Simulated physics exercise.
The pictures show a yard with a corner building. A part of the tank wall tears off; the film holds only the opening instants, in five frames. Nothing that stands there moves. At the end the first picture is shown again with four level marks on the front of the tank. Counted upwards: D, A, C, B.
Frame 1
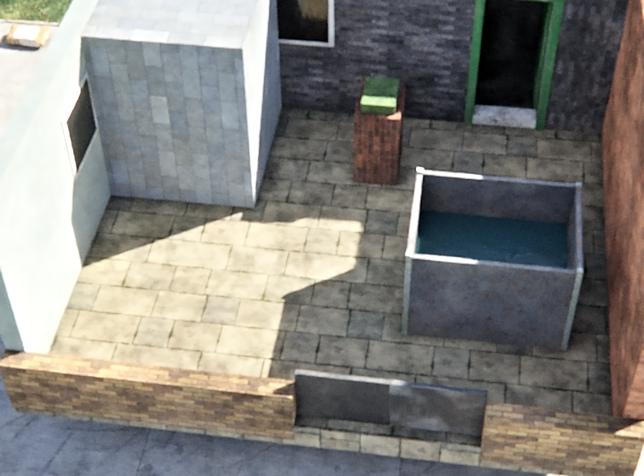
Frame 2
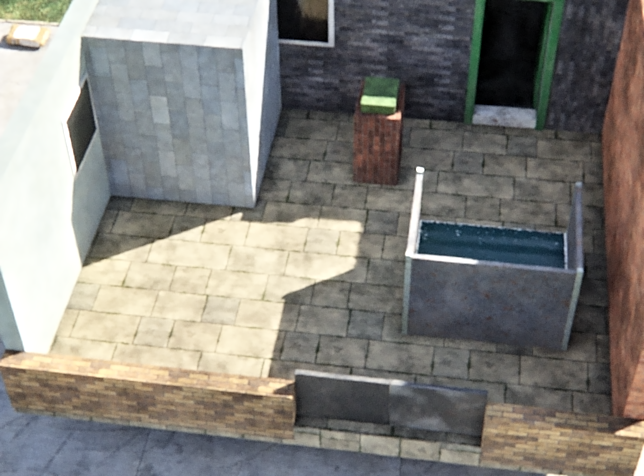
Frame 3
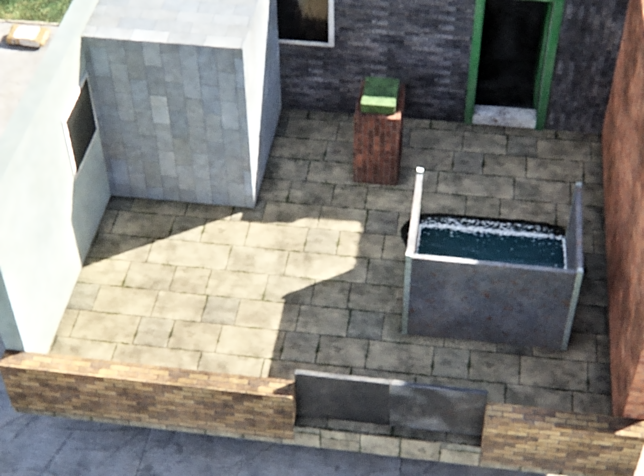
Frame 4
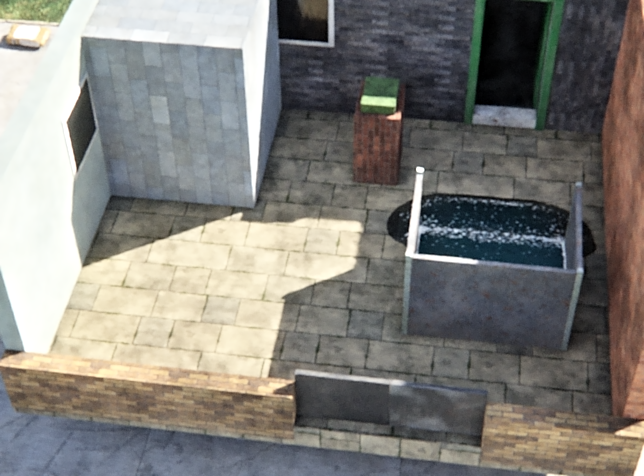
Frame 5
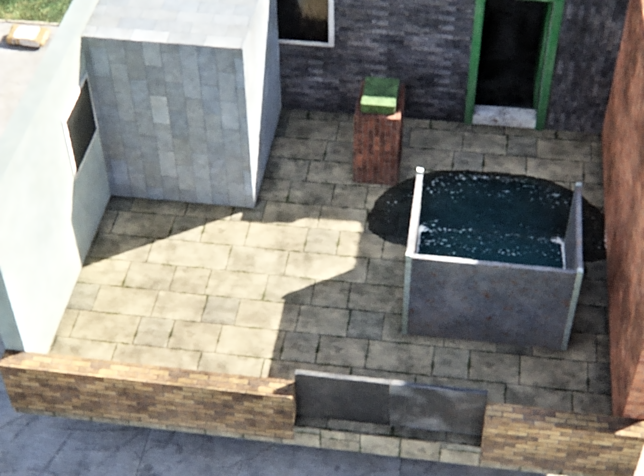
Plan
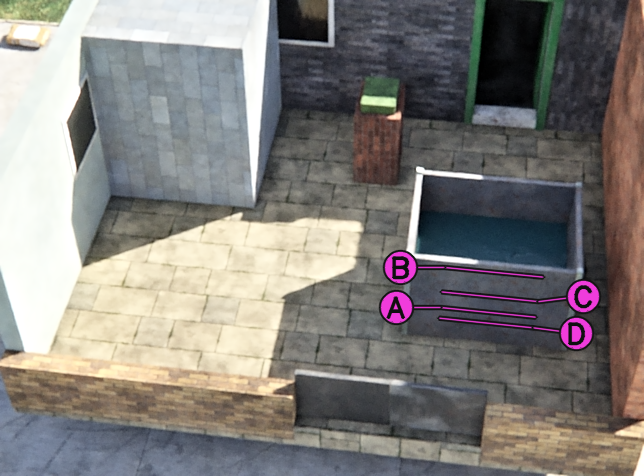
Water pouring out the open back of a grey tank in a paved yard, spreading in a dark pool behind it.
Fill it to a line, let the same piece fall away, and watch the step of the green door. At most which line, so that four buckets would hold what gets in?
D will do.
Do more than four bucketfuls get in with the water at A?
Yes, it does.
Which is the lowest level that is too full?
Here it is level A.
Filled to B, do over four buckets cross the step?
Yes, that goes wrong.
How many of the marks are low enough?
One of them.
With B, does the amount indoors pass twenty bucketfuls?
Yes, clearly.
On the marked copy, A at (487, 312); B at (493, 272); C at (489, 296); D at (486, 323); from the bottom up D, A, C, B.
If A is chosen, about 10 bucketfuls get in.
If B is chosen, dozens of bucketfuls pour in.
If C is chosen, dozens of bucketfuls pour in.
If D is chosen, a bucket or two gets in.
